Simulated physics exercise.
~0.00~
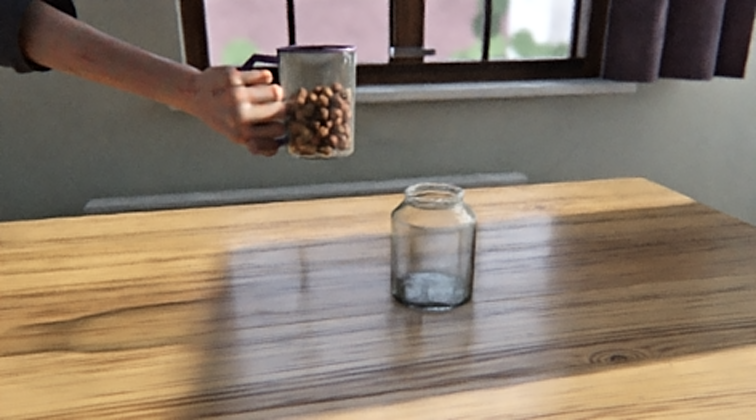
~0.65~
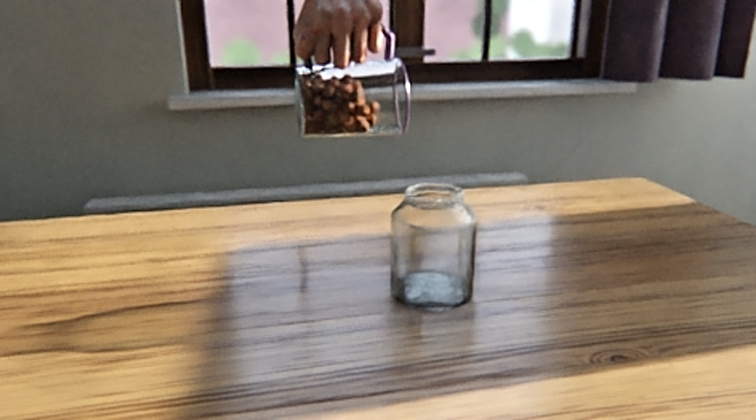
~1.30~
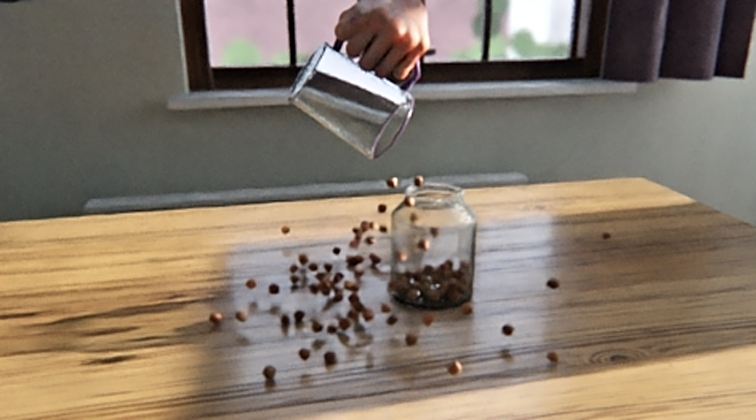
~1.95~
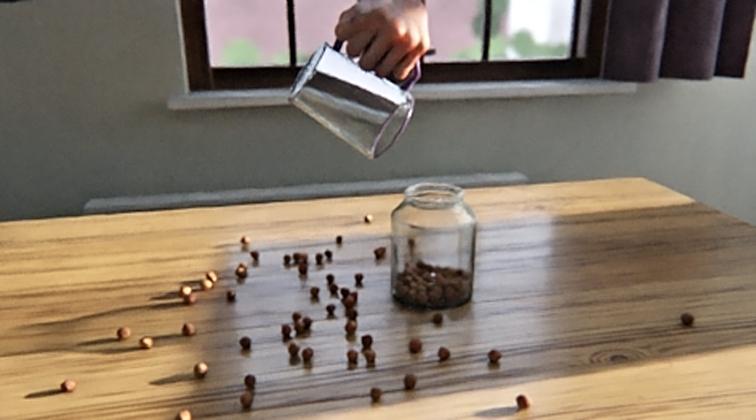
On a wooden table by a window, a hand tipping hazelnuts from a clear cup, some filling a jar but most scattering outside.
